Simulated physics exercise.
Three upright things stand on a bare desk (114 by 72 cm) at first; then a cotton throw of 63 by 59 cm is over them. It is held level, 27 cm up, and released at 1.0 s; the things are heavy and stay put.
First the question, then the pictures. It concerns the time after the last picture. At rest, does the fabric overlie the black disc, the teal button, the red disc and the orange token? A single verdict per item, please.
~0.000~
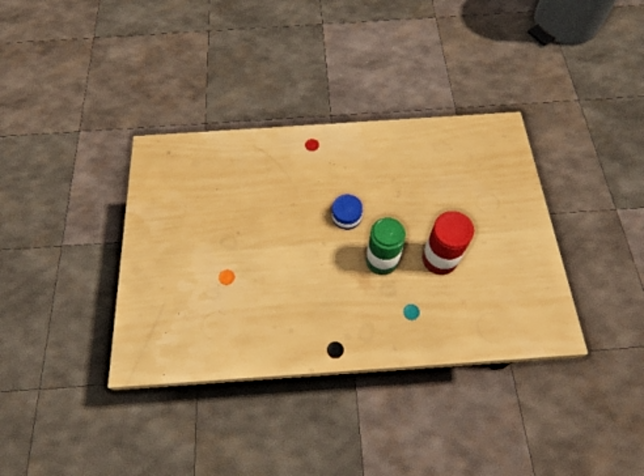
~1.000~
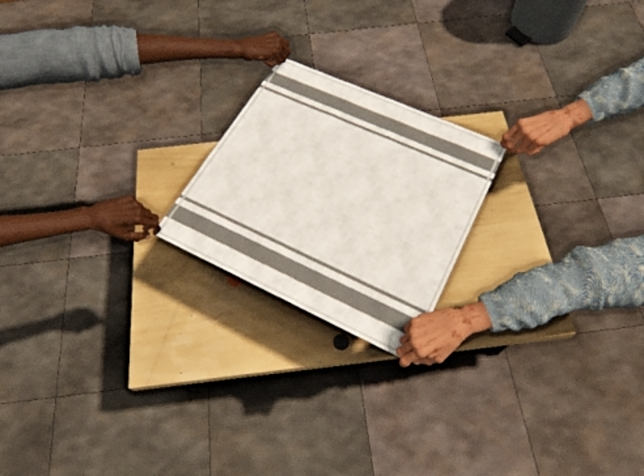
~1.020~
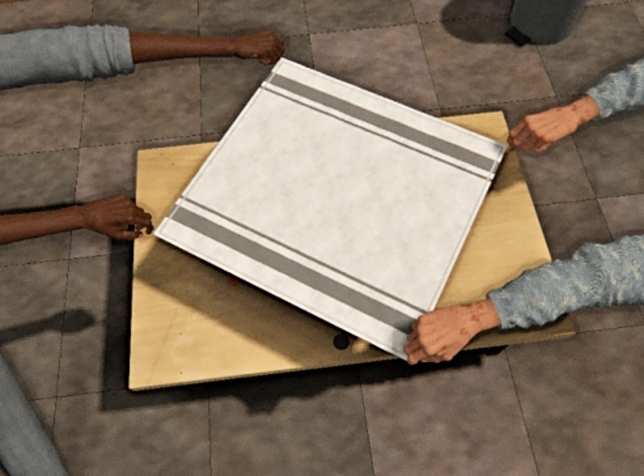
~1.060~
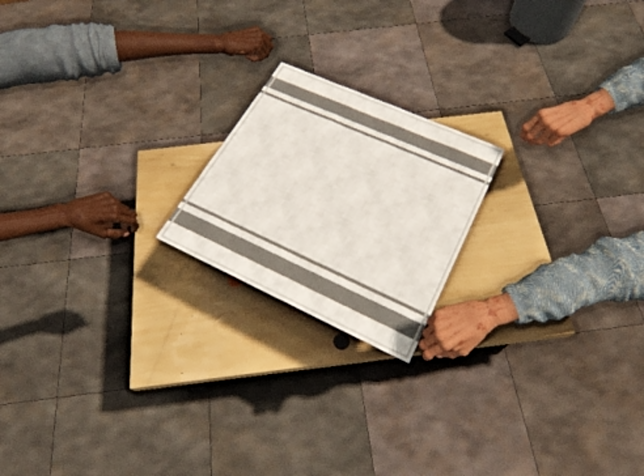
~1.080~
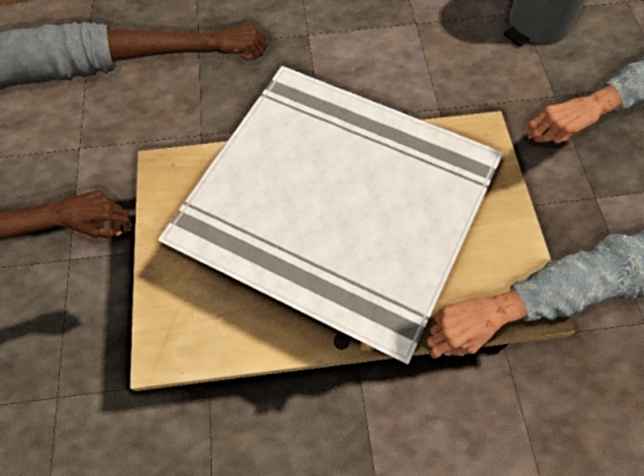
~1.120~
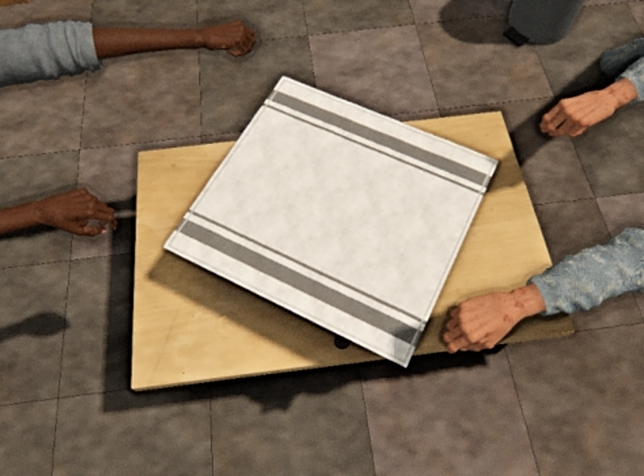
In order: The black disc stays uncovered; the teal button ends under the cloth; the red disc vanishes under it; the orange token vanishes under it.
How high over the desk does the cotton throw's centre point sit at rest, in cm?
Roughly 11 cm high.
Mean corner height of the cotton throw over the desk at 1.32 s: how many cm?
Some 2 cm up.
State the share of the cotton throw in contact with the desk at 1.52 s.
I'd put it near 35 in a hundred.
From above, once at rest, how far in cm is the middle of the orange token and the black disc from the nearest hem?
Around 5 centimetres for the first one and around 3 centimetres for the second.
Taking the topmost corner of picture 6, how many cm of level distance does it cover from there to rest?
Roughly 6 centimetres.
By 1.3 s, 30 % of it is down, spanning 69 by 66 cm, above red disc, orange token, teal button.
By 1.5 s, 35 % of it is down, spanning 74 by 68 cm, above red disc, orange token, teal button.
By 1.7 s, 35 % of it is down, spanning 71 by 68 cm, above red disc, orange token, teal button.
By 1.9 s, 35 % of it is down, spanning 70 by 67 cm, above red disc, orange token, teal button.
By 2.7 s, 35 % of it is down, spanning 70 by 67 cm, above red disc, orange token, teal button.
